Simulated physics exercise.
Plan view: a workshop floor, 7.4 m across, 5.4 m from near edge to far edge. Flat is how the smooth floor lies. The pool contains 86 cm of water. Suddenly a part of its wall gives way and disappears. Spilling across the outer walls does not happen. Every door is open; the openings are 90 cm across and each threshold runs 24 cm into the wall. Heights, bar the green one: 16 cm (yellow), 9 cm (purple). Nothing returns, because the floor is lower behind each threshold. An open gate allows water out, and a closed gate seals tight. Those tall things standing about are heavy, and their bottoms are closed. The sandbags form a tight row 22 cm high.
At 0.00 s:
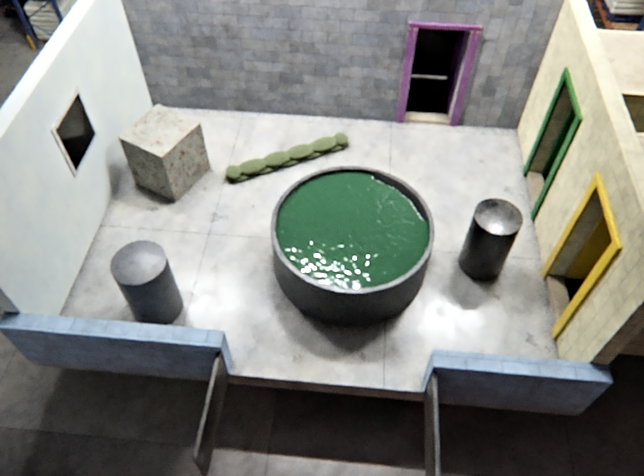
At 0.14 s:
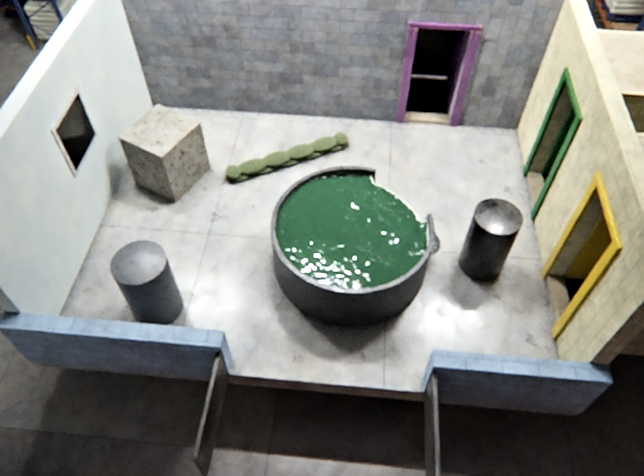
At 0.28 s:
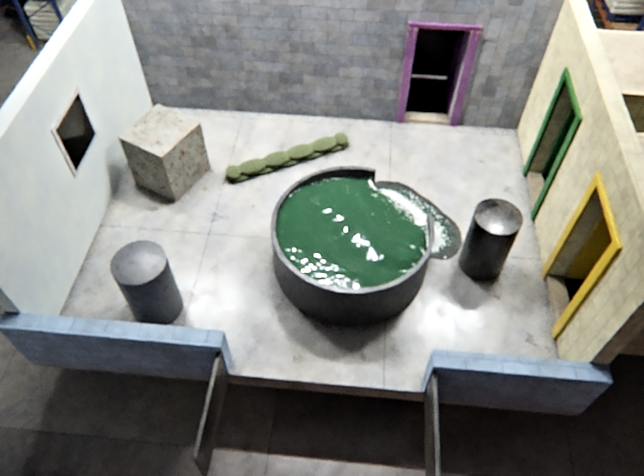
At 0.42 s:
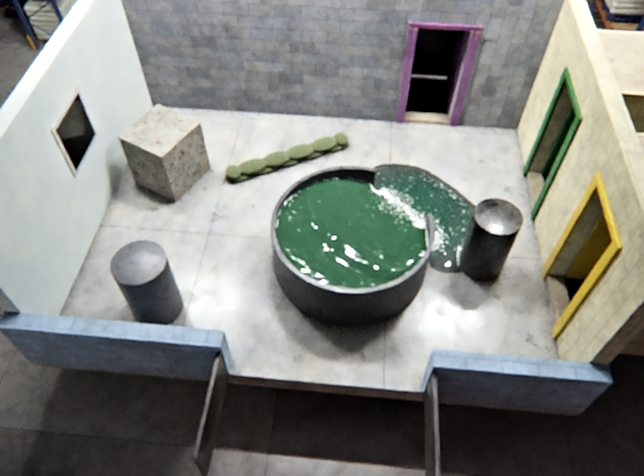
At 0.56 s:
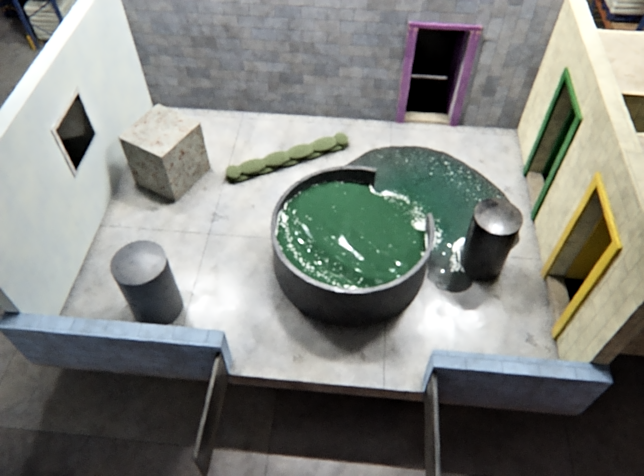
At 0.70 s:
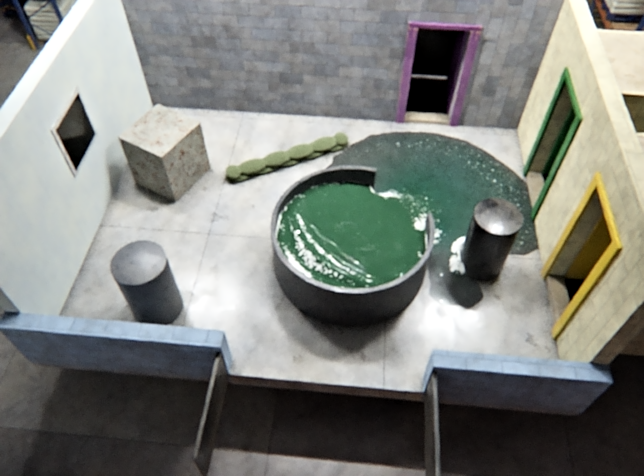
Green water pouring through a gap in a round grey pool's far-right rim, spreading around a cylinder to the green-framed door.
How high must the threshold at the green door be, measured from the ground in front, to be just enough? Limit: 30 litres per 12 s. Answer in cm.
About 30 cm.
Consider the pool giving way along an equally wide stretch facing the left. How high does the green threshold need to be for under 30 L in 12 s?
Then something near 7.5 cm.
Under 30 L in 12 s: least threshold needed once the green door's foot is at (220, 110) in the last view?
Around 8.0 cm would do it.
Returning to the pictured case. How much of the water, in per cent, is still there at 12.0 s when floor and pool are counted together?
Close to 72 in a hundred.
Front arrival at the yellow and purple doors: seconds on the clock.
Yellow 1.5 s, purple 0.8 s.
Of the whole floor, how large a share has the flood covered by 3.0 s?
The wet part is about 40 per cent.
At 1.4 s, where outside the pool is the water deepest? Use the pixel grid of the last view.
At about pixel (518, 135).
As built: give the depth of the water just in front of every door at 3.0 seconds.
Depths, in cm - green: 29, yellow: 4, purple: 28.
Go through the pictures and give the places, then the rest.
The first frame shows still water, 86 cm deep, in the pool at (352, 227); the green door at (548, 154) is dry.
In the second frame, the gap is on the far side, the front 0.3 m out at a hidden place; the back of the pool holds 86 cm.
In the third frame, the gap is on the far side, the front 0.8 m out at (450, 224); the back of the pool holds 86 cm.
In the fourth frame, the front is at (473, 210), 1.3 m from the gap on the far side; 2.8 m2 of floor is wet, 86 cm left at the back.
In the fifth frame, water pours out on the far side and has run 1.9 m, to a hidden place; about 7 cm deep outside, 80 cm at the back.
In the sixth frame, the front is at (505, 168), 2.5 m from the gap on the far side; 7.4 m2 of floor is wet, 69 cm left at the back; water is at the green door at (548, 154).
After 1.4 s water covers 30 % of the floor, deepest (61 cm) near (518, 135); 27 cm at the green door, 35 litres in over its 15 cm threshold.
After 3.0 s water covers 40 % of the floor, deepest (32 cm) near (518, 135); 29 cm at the green door, 214 litres in over its 15 cm threshold.
After 12.0 s water covers 95 % of the floor, deepest (12 cm) near (48, 341); 8 cm at the green door, 310 litres in over its 15 cm threshold.
At the green door as built, the water arrived by 0.7 s and peaked near 35 cm at 1.8 s.
With a threshold of 26 cm, 68 litres would have come in within the 12 s; with 35 cm, 10 litres. So under 30 litres takes about 30 cm.
